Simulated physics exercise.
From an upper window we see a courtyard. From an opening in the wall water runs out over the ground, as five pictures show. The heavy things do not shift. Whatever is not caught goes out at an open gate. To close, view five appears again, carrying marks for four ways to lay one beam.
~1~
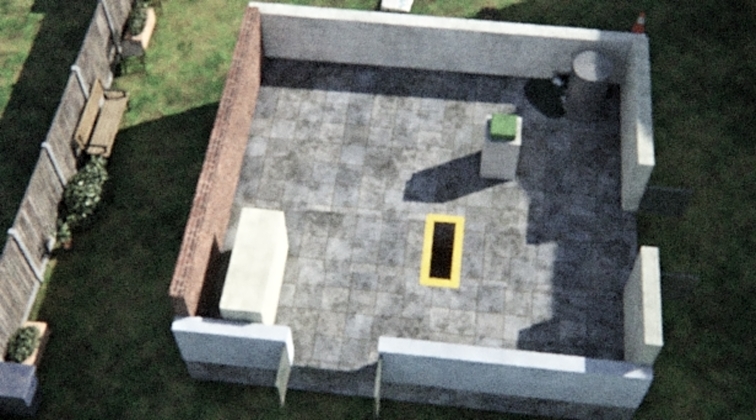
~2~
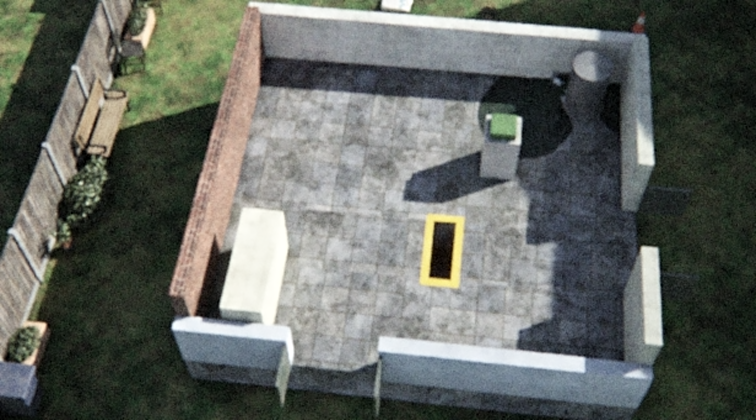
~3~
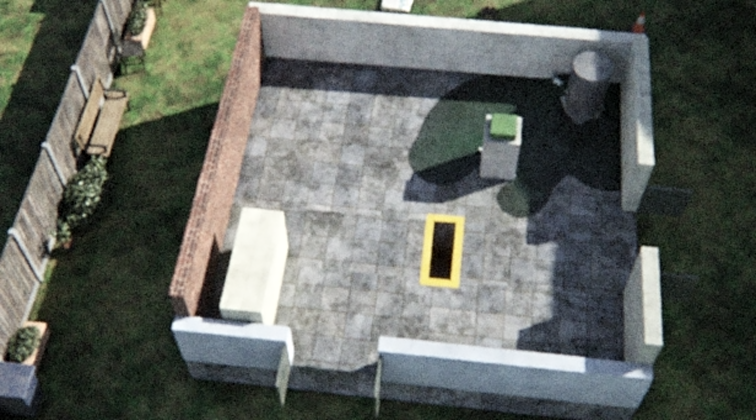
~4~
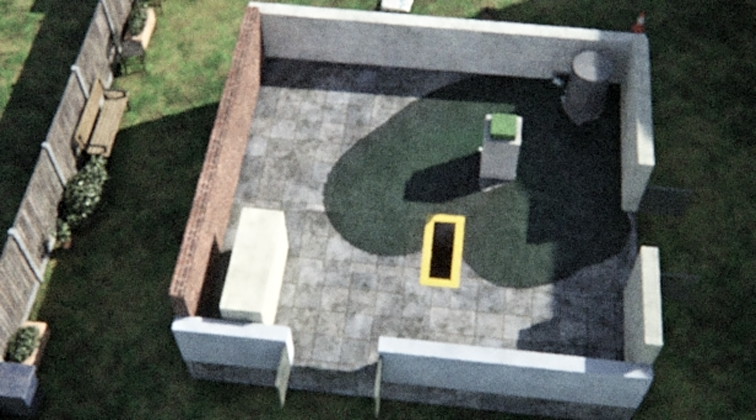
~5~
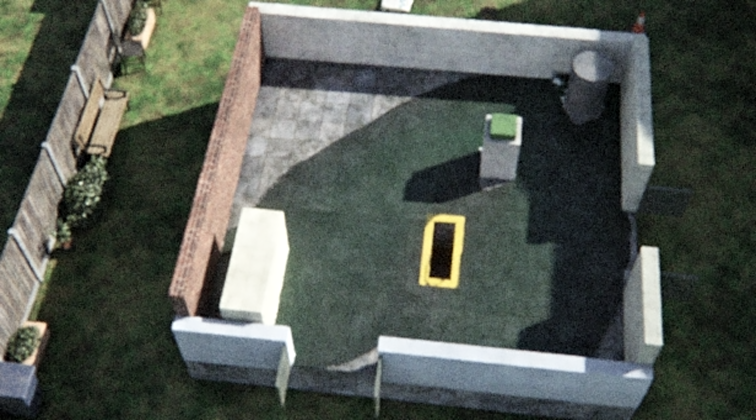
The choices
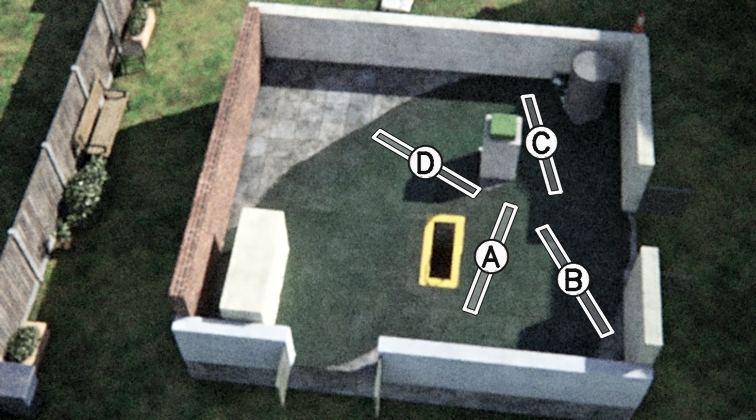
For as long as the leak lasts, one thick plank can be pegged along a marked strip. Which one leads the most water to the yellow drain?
Use place B.
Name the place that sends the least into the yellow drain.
Here it is place C.
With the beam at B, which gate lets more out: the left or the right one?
The left one.
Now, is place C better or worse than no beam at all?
Worse.
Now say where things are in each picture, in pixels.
The first frame shows outfall at (568, 76); yellow drain at (442, 250); open gate at (337, 356); open gate at (623, 250); front seen at (536, 103), 2 % of the ground wet; yellow drain still dry.
The second frame shows front seen at (544, 151), 8 % of the ground wet; yellow drain still dry.
The third frame shows front seen at (419, 164), 19 % of the ground wet; yellow drain still dry.
The fourth frame shows front seen at (339, 223), 41 % of the ground wet; yellow drain still dry.
The fifth frame shows front seen at (289, 306), 69 % of the ground wet; yellow drain taking water.
On the marked copy, A from (470, 311) to (510, 205); B from (542, 227) to (607, 334); C from (527, 96) to (555, 192); D from (376, 133) to (476, 192).
With A, about 11 % of the stream goes into the yellow drain, about 88 % out by the gates.
With B, about 15 % of the stream goes into the yellow drain, about 84 % out by the gates.
With C, about 4 % of the stream goes into the yellow drain, about 95 % out by the gates.
With D, about 8 % of the stream goes into the yellow drain, about 91 % out by the gates.
